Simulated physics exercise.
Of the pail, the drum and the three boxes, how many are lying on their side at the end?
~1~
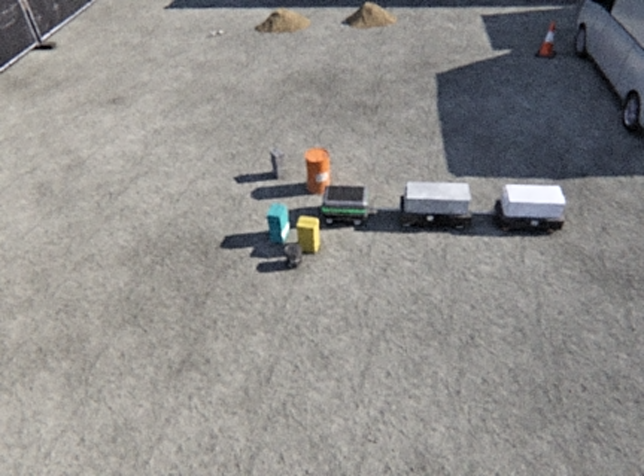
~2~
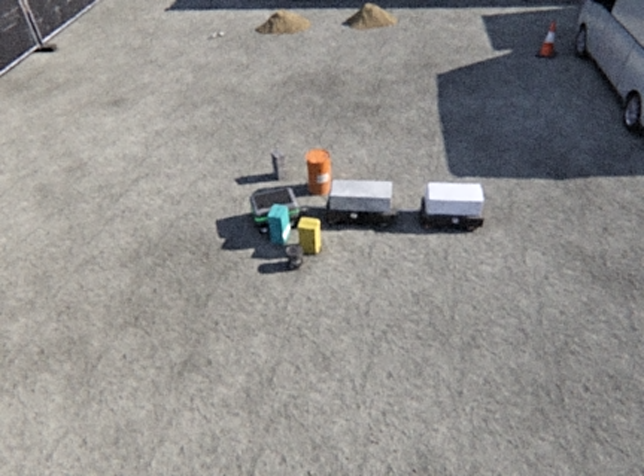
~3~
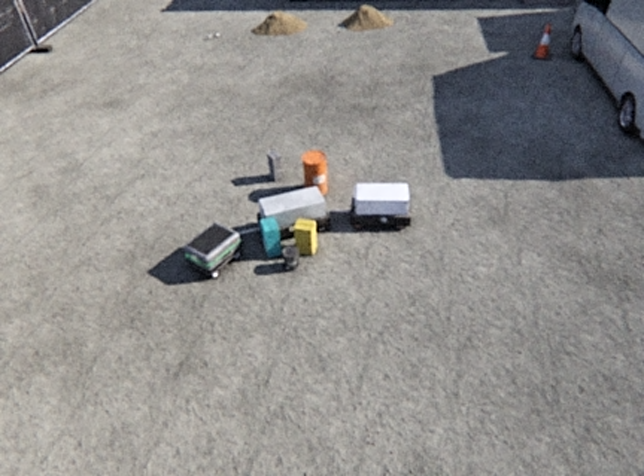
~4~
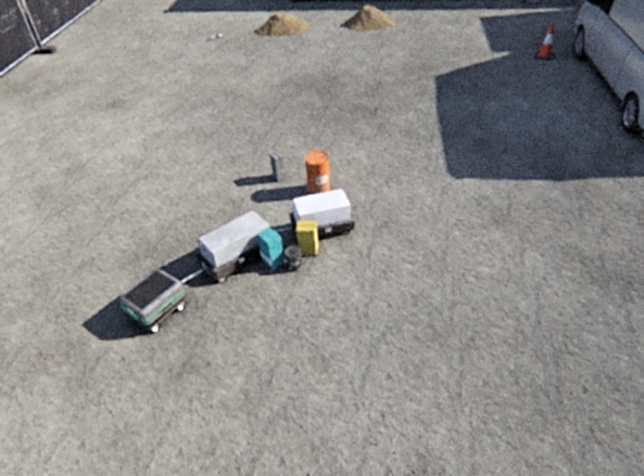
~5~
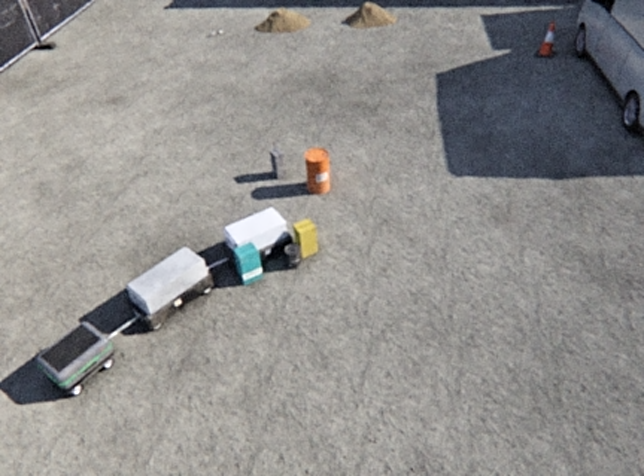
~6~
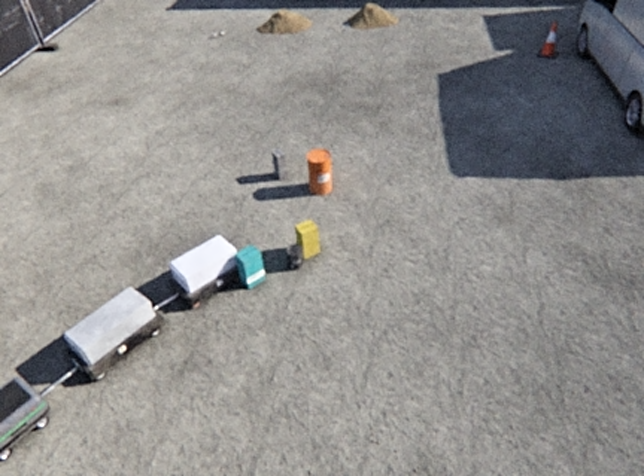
None of them are lying on their side at the end. The turquoise box has been shifted but is still upright, like the others.
